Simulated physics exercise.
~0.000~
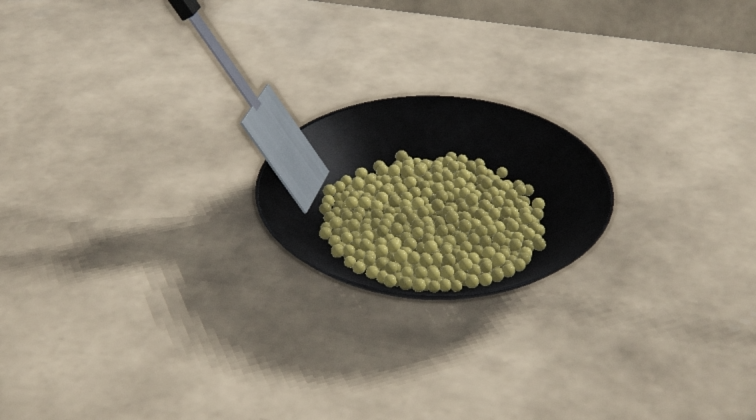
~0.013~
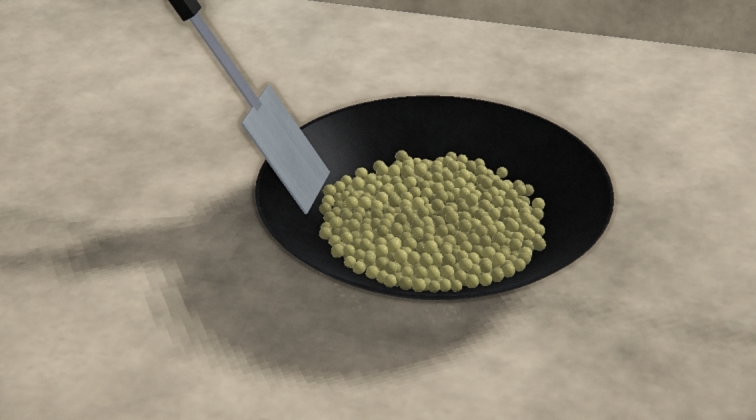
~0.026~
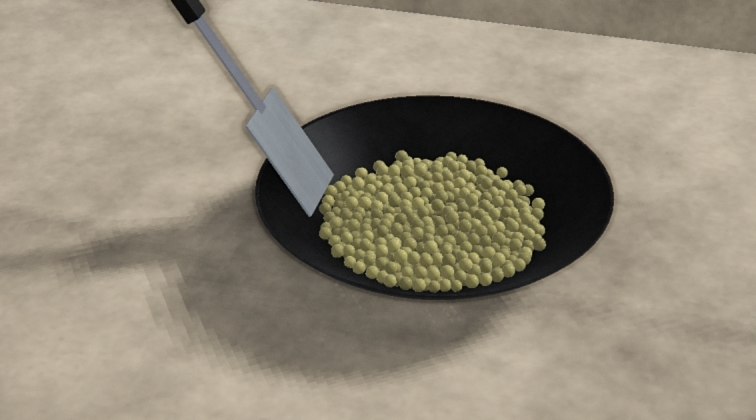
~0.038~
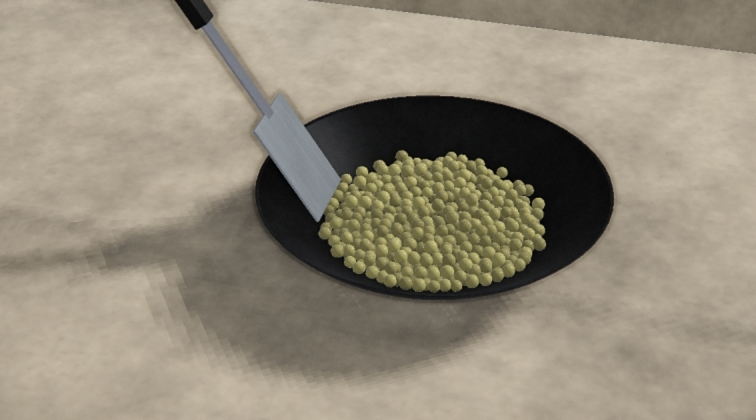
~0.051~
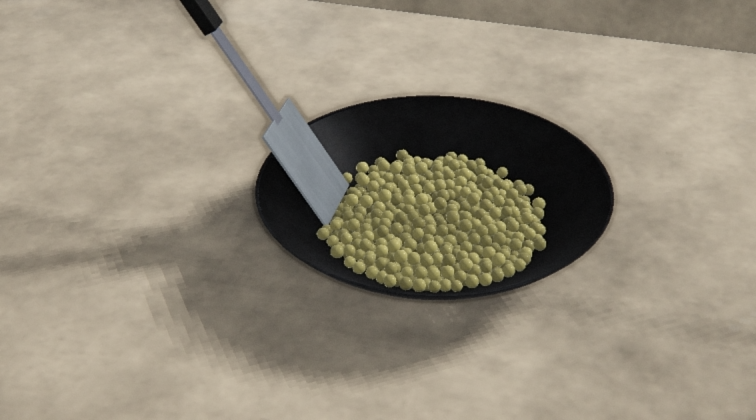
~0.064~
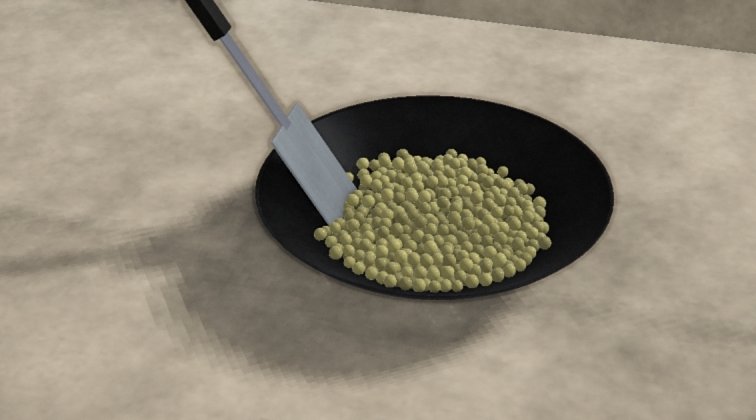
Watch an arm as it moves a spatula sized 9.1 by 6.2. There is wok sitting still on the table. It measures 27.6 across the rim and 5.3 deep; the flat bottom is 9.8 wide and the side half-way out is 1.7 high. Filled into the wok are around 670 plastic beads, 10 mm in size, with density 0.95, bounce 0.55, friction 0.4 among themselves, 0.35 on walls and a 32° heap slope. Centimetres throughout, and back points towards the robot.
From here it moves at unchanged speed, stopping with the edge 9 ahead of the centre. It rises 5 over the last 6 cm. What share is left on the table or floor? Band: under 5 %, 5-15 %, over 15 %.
5-15 %.
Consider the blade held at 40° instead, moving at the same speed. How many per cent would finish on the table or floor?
In that case, around 10 percent would end up on the table or floor.
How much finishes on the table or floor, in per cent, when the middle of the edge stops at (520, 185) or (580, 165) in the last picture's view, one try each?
First try roughly 0 percent, second roughly 20 percent.
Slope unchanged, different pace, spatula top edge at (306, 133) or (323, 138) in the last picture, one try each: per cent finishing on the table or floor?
That comes to about 25 and about 30 percent, in that order.
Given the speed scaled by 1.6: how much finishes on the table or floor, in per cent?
Around 20 percent would finish on the table or floor.
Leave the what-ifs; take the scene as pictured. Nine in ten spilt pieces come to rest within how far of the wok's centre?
40 cm.
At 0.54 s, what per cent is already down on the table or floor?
Around 8 percent.
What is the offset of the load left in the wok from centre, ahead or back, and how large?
About 3.5 centimetres ahead.
By 0.17 s, sloping 57°, highest piece 5 above the table; 674 in the wok.
By 0.28 s, sloping 57°, highest piece 7 above the table; 674 in the wok.
By 0.54 s, sloping 57°, highest piece 6 above the table; 618 in the wok, 55 on the table or floor, 1 on the blade or in flight.
By 1.59 s, sloping 57°, highest piece 6 above the table; 618 in the wok, 56 on the table or floor.
Final count, 618 in the wok, 56 on the table or floor. That is 8 % on the table or floor.
